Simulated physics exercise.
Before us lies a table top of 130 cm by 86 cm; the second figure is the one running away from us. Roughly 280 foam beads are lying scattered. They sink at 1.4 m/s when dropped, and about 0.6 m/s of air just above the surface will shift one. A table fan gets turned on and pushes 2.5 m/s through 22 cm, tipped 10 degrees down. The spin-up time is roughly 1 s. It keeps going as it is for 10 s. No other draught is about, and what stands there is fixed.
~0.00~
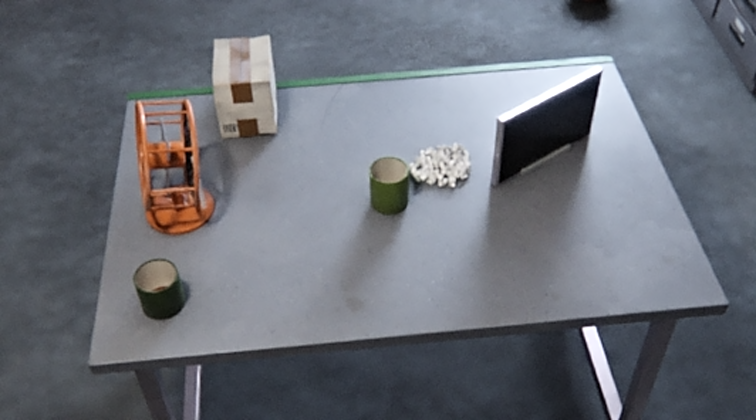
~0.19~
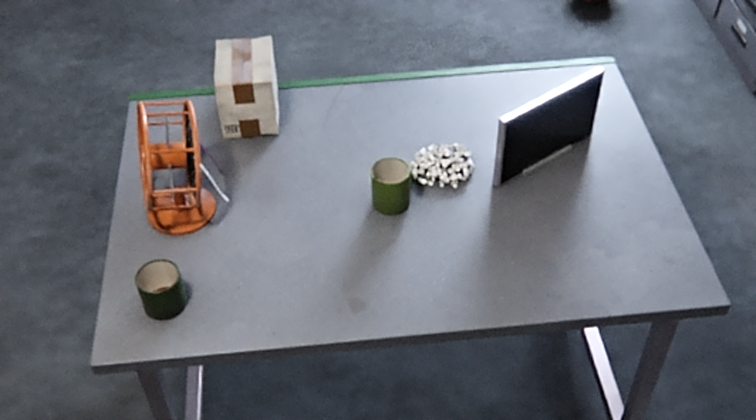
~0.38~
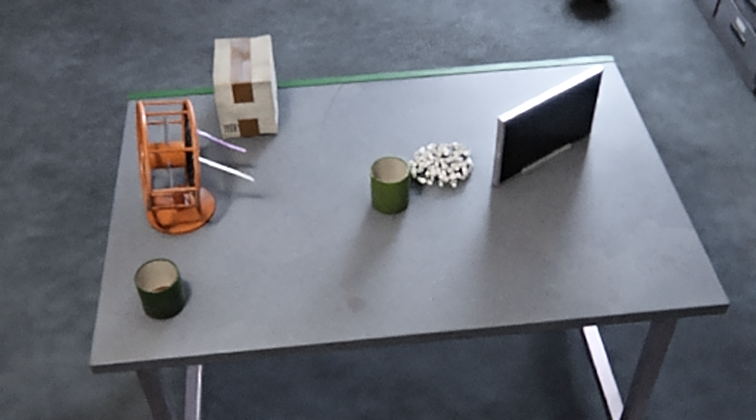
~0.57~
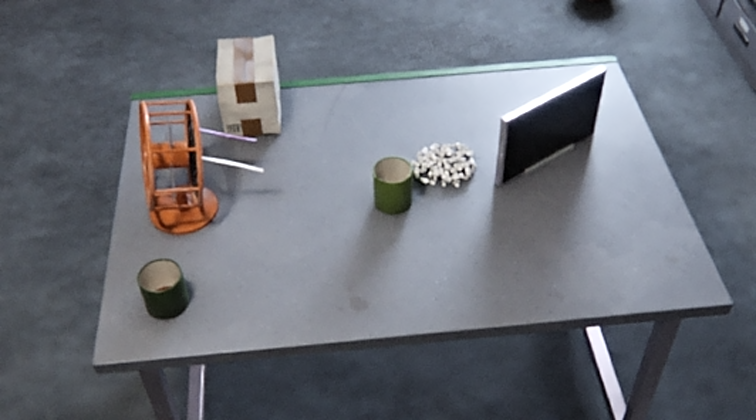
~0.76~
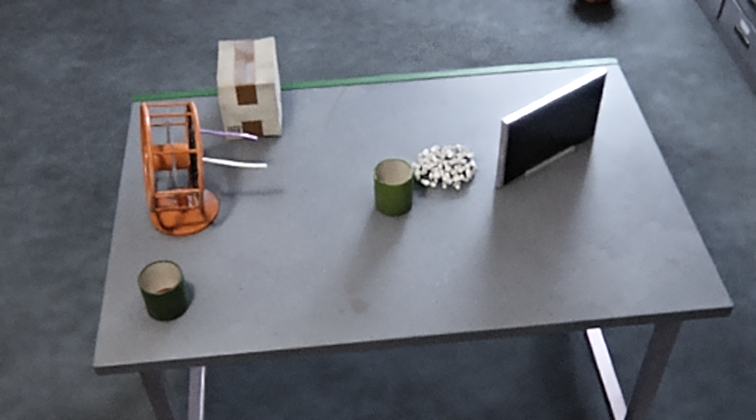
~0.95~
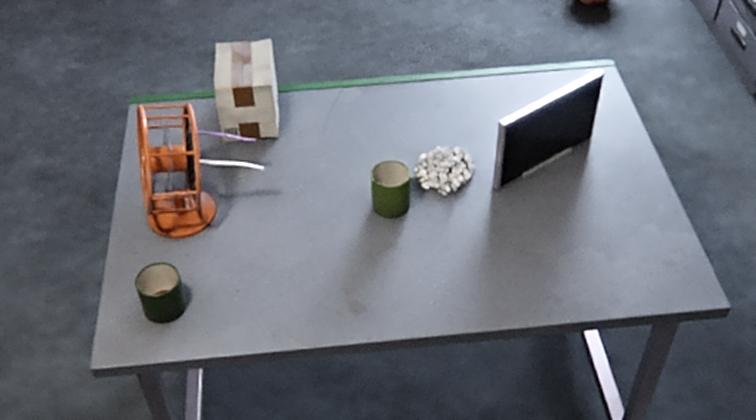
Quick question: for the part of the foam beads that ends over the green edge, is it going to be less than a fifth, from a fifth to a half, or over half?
That share stays beneath one fifth.
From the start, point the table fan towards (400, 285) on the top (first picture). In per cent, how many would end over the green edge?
0 %.
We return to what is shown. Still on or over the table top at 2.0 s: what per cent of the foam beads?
About 20 per cent remain.
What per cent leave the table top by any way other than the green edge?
Estimated share: Around 100 %.
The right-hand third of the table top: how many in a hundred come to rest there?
I'd estimate around 0 per cent.
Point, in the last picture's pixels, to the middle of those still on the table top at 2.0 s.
I'd point to somewhere around (502, 267).
After 2.0 s, 43 % are on the move or not yet settled, 2 % are over the green edge; the middle of those still in play is near (519, 269).
After 3.2 s, 8 % are on the move or not yet settled, 2 % are over the green edge.
After 5.5 s, 0 % are on the move or not yet settled, 2 % are over the green edge.
After 10.0 s, at the end, 2 % are over the green edge.
